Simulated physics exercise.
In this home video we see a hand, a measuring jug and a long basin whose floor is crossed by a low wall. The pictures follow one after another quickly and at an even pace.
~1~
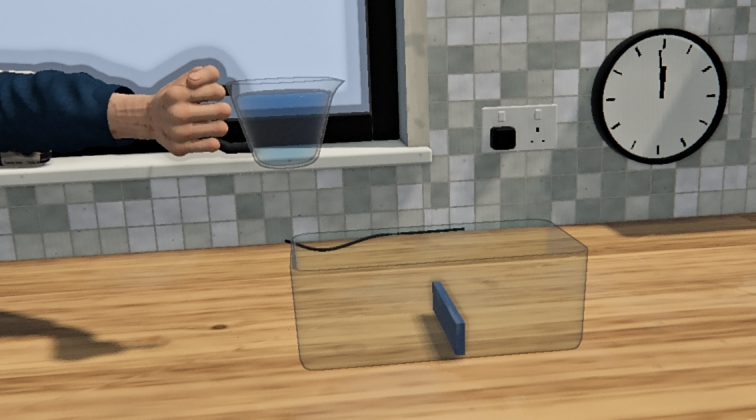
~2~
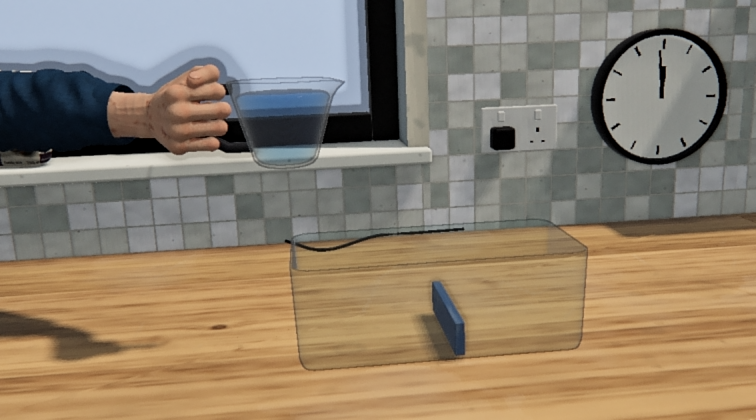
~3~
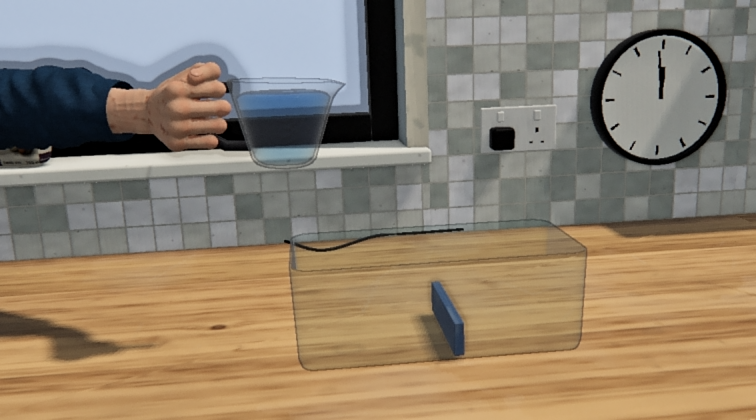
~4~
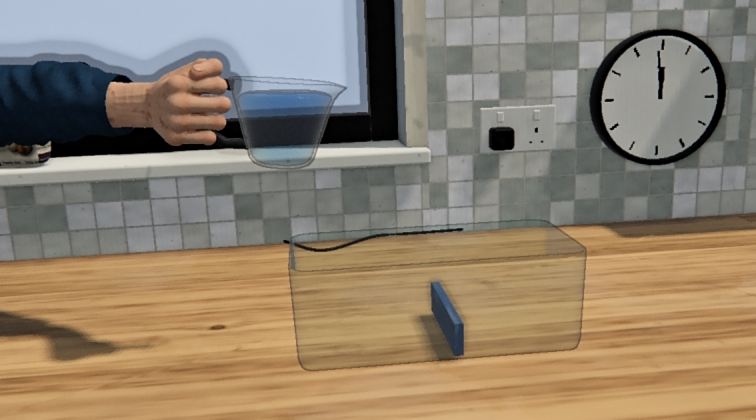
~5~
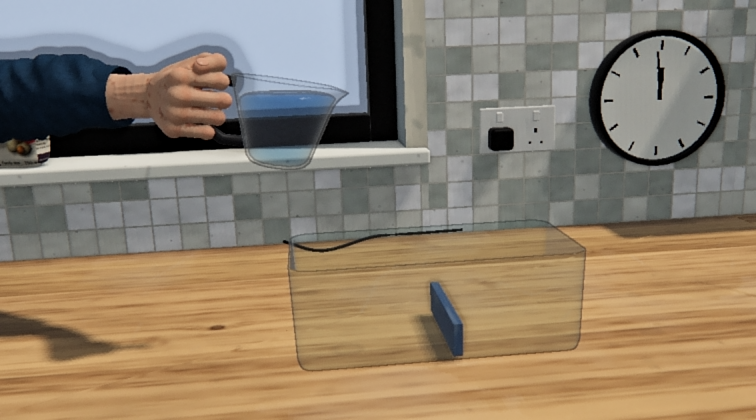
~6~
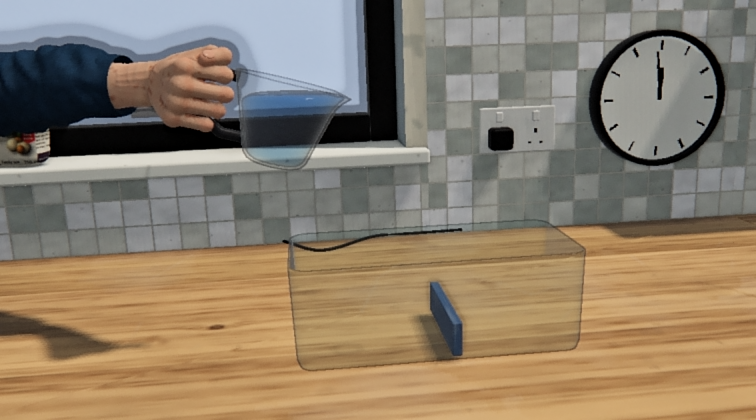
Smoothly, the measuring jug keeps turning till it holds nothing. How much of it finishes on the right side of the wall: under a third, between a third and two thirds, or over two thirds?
Once it settles, the part right of the wall is below a third, I'd say.
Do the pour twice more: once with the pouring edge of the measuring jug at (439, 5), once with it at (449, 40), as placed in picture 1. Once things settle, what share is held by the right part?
First try: Near 90 percent; second try: Near 90 percent.
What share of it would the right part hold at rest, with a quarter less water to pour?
Roughly 10 %.
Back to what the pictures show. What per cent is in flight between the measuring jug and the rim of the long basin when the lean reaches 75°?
Share: Approx. 30 %.
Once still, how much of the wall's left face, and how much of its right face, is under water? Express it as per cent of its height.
About 40 left, about 0 right.
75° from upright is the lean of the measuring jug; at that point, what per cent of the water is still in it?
Remaining fraction: Approx. 50 %.
A moment on, the measuring jug is tipped on its side and 50 per cent is still to pour, 19 is left of the wall and 0 right of it.
Next, the measuring jug is tipped right over and 3 per cent is still to pour, 86 is left of the wall and 3 right of it.
Then the measuring jug is tipped right over and 0 per cent is still to pour, 92 is left of the wall and 6 right of it.
Later the measuring jug is tipped right over and 0 per cent is still to pour, 92 is left of the wall and 6 right of it.
Finally, 92 per cent lies left of the wall, 6 right of it and 1 outside.
